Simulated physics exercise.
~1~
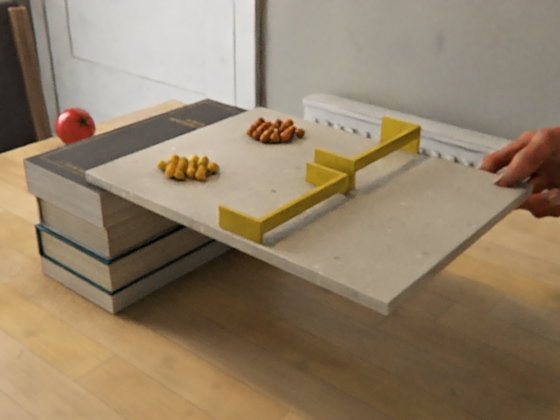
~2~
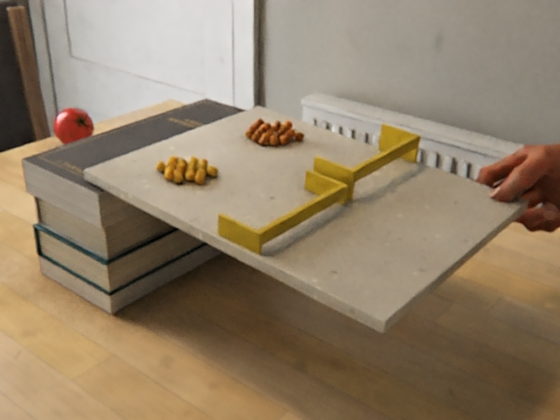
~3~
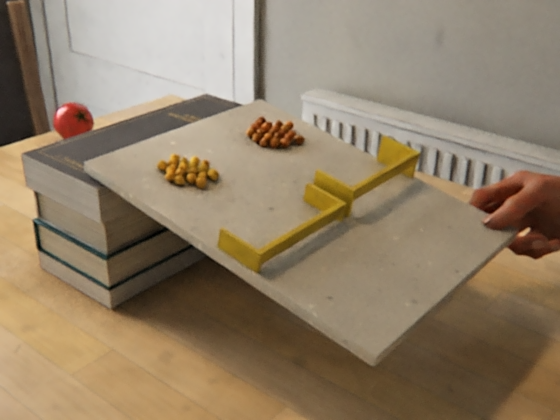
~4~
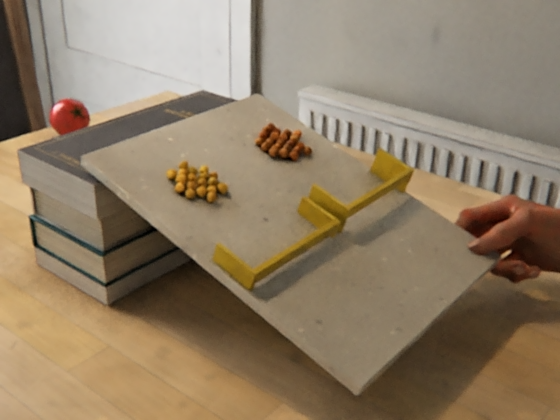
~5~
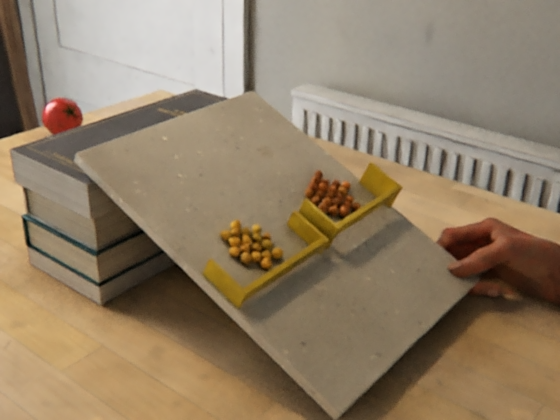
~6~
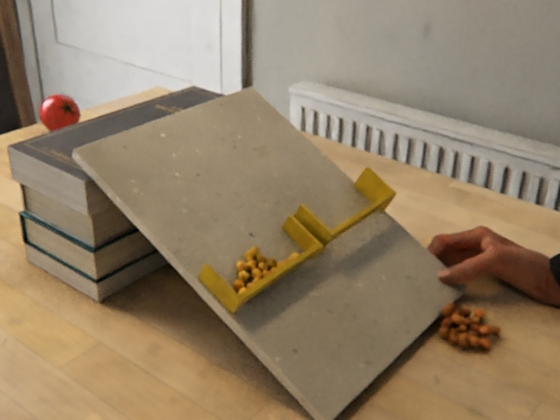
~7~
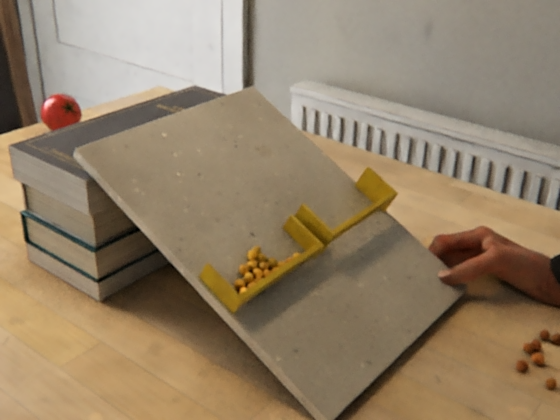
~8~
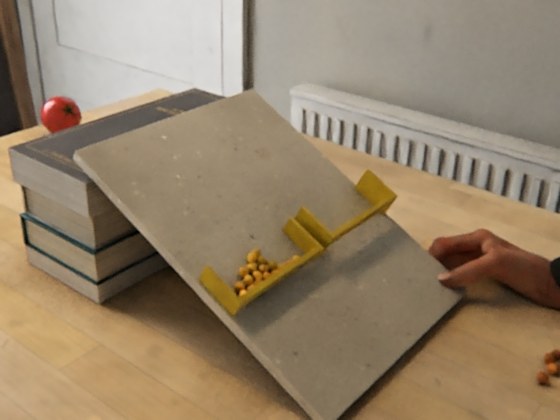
A pale grey board slopes from a stack of thick books on a wooden table, seen from slightly above, with a hand holding its free right end. On it sit a yellow heap in front and an orange-brown heap behind, each facing a yellow bar, while a red ball-like object rests beyond the books. The hand lowers its end, and both heaps slide down toward the bars. The yellow pieces gather behind the front bar, but the orange-brown ones pass the back bar and spill onto the table. Finally, the board rests steeply, the yellow pieces still held, the others scattered at right.
